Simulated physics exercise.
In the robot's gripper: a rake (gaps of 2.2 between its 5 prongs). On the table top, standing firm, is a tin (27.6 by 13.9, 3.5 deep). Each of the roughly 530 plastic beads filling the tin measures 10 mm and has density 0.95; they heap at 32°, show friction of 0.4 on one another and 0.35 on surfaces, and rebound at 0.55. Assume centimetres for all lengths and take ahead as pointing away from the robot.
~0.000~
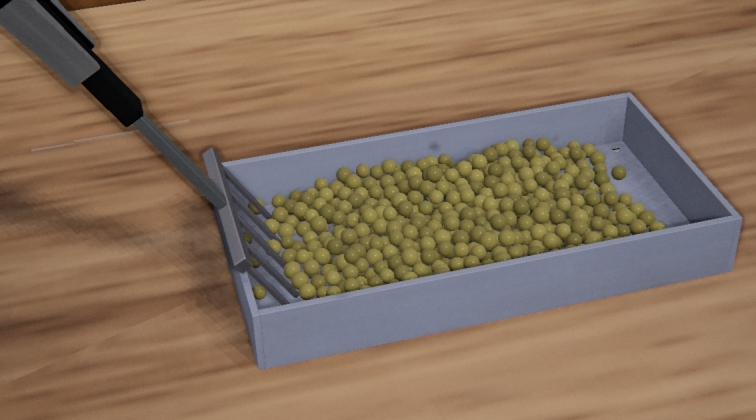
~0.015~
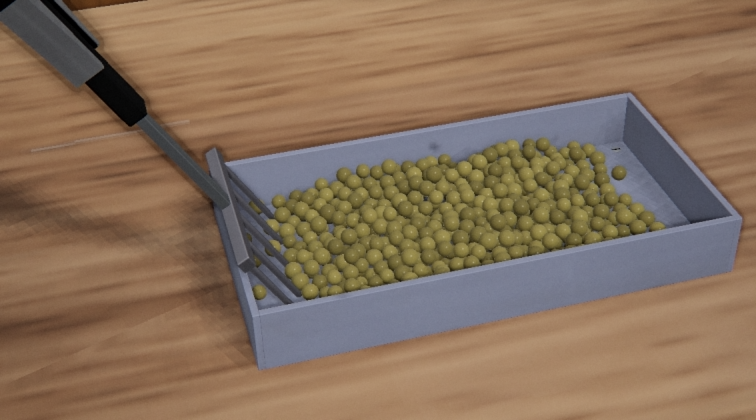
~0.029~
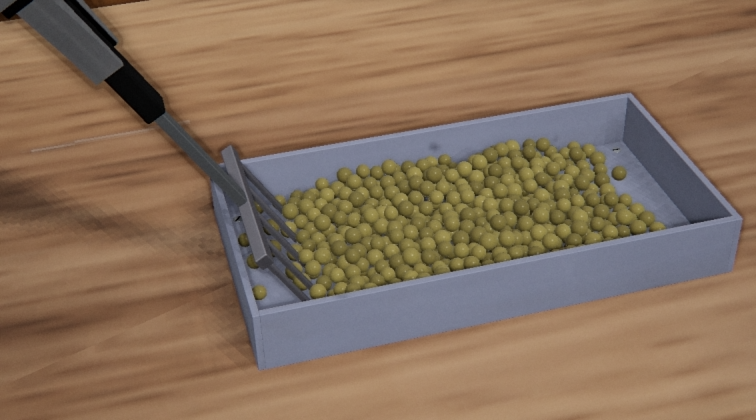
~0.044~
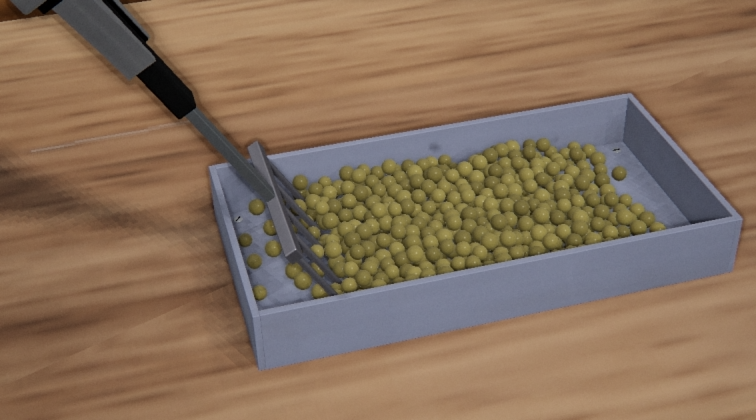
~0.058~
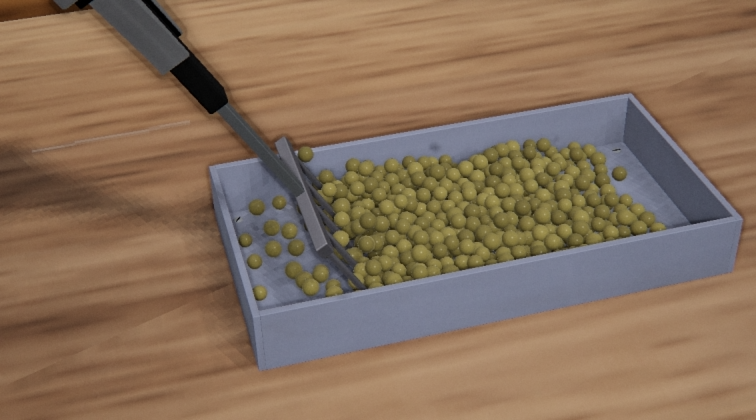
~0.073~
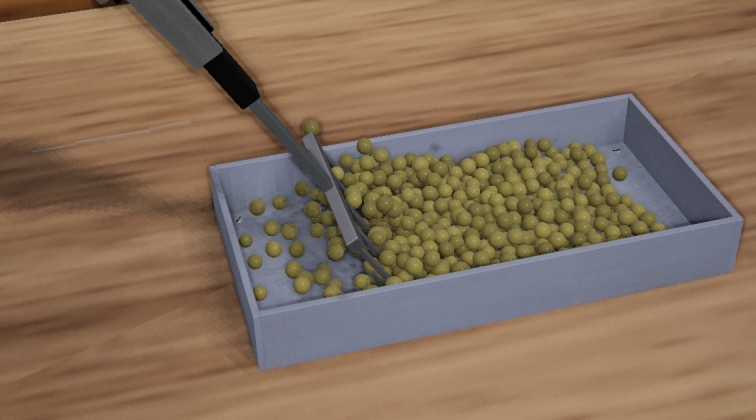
On a wooden table top, seen from above at an angle by a camera that stays still, sits a shallow grey-blue rectangular tray. Many small olive-yellow balls cover most of its floor, and a black and grey robot arm holds a grey pronged rake at the left end. The arm draws the rake rightward through the balls, bunching them ahead of it and leaving scattered ones behind.
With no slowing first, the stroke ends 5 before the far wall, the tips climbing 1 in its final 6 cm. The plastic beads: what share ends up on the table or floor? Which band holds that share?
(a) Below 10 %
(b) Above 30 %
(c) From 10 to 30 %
The answer is c.
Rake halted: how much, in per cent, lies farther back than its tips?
Around 45 per cent ends up behind the tips.
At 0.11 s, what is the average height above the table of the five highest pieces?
I'd put them at some 8 centimetres up.
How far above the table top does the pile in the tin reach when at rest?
Measured height: Some 4.5 cm.
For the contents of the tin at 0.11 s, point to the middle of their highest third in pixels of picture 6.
Somewhere around (455, 203) in the last view.
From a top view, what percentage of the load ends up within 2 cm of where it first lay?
Around 10 in a hundred, roughly.
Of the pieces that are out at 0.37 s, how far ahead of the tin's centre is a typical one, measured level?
Roughly 24 centimetres.
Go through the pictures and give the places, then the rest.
In the first picture, rake bar at (226, 207), sloping 59°; upper third of the load around (455, 212), from x 245 to 680, top at y 145; 533 in the tin.
In the second picture, rake bar at (229, 206), sloping 59°; upper third of the load around (455, 212), from x 245 to 680, top at y 145.
In the third picture, rake bar at (246, 204), sloping 59°; upper third of the load around (445, 216), from x 245 to 680, top at y 145.
In the fourth picture, rake bar at (274, 199), sloping 59°; upper third of the load around (431, 215), from x 245 to 680, top at y 145.
In the fifth picture, rake bar at (303, 194), sloping 59°; upper third of the load around (422, 216), from x 245 to 680, top at y 145.
In the sixth picture, rake bar at (331, 189), sloping 59°; upper third of the load around (417, 210), from x 245 to 685, top at y 130; 533 in the tin.
After 0.11 s, sloping 59°, highest piece 9 above the table; 531 in the tin, 2 in flight or on the tool.
After 0.15 s, sloping 59°, highest piece 11 above the table; 524 in the tin, 9 in flight or on the tool.
After 0.37 s, sloping 59°, highest piece 4 above the table; 450 in the tin, 80 on the table or floor, 3 in flight or on the tool.
After 1.07 s, sloping 59°, highest piece 4 above the table; 449 in the tin, 84 on the table or floor.
At rest, 449 in the tin, 84 on the table or floor. That is 16 % on the table or floor.
